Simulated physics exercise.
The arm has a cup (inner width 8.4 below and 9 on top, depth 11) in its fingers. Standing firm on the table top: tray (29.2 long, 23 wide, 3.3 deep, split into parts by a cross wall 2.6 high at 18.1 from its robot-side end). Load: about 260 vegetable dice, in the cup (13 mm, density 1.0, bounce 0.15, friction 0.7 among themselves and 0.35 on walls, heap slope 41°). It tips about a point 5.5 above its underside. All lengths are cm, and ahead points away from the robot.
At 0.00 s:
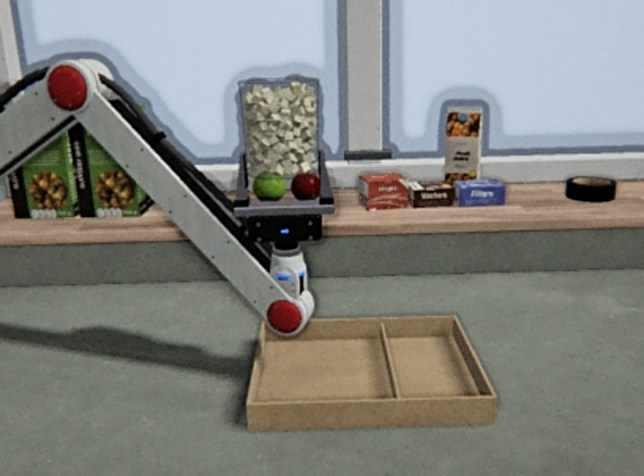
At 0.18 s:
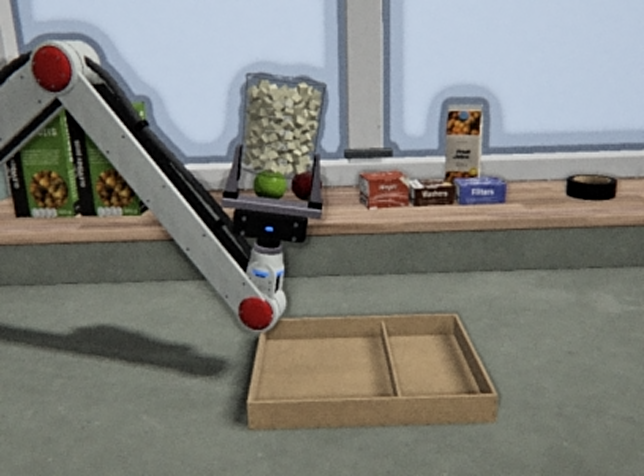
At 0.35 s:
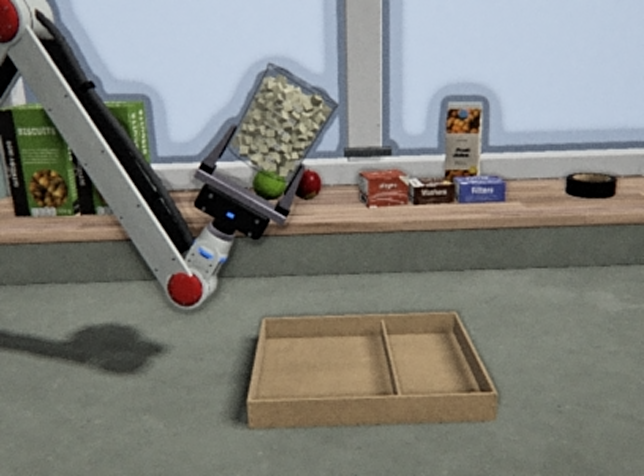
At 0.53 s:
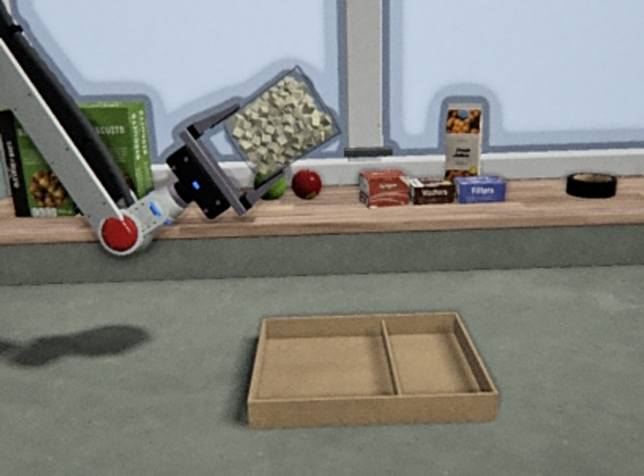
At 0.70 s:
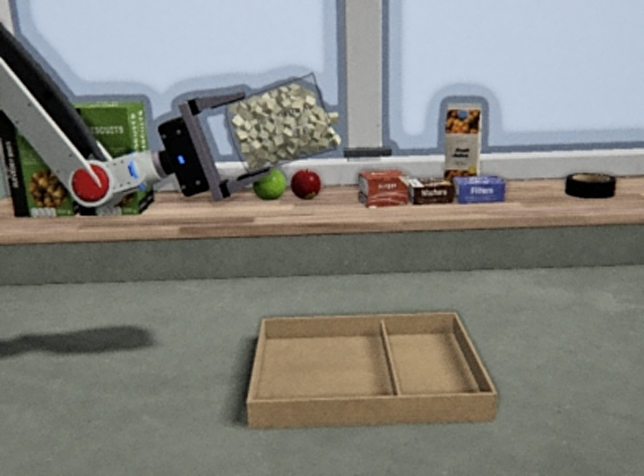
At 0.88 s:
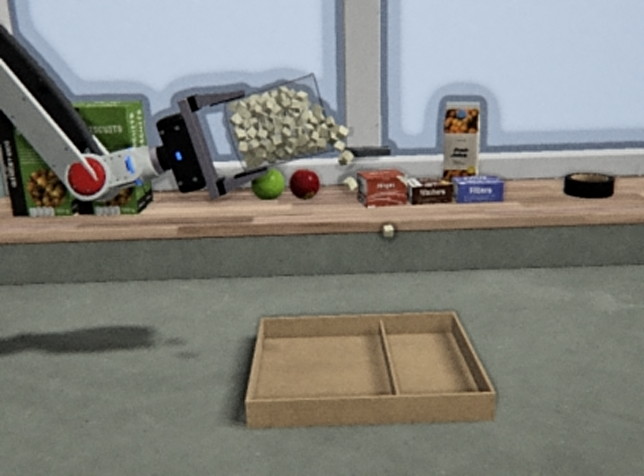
A white robot arm with red joints holds a clear cup of pale dice over a grey-green table, seen from a fixed, slightly raised view. A divided brown tray sits in front, while green boxes, green and red apples, small cartons and black tape line the wooden ledge behind. The arm's lower joint swings left and up, tilting the cup steeply rightward, and a few dice tumble from its lip.
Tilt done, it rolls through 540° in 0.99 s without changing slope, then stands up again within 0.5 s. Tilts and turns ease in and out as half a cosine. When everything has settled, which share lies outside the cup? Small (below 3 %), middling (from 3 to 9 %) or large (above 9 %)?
Outside the cup the share is large, above 9 %.
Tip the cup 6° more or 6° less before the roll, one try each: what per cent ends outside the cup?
Some 20 and 5 per cent.
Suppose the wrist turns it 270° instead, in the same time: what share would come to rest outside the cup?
It would be near 10 per cent.
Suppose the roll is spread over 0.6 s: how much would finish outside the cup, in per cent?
Then about 10 per cent.
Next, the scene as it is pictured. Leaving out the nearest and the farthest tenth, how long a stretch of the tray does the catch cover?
Some 14 cm.
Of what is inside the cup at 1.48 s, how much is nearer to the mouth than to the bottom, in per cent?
Some 45 per cent.
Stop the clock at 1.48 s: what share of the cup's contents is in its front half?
About 45 per cent.
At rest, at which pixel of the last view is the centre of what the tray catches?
Around (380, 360).
By 1.48 s, tipped 76°, highest piece 39 above the table; 243 in the cup, 11 in the robot-side part, 5 in the far-side part, 5 in flight or on a rim.
By 2.07 s, tipped 49°, highest piece 39 above the table; 231 in the cup, 21 in the robot-side part, 8 in the far-side part, 4 in flight or on a rim.
By 2.57 s, upright, highest piece 40 above the table; 231 in the cup, 21 in the robot-side part, 12 in the far-side part.
By 3.27 s, upright, highest piece 40 above the table; 231 in the cup, 21 in the robot-side part, 12 in the far-side part.
Final count, 231 in the cup, 21 in the robot-side part, 12 in the far-side part. That is 12 % outside the cup.
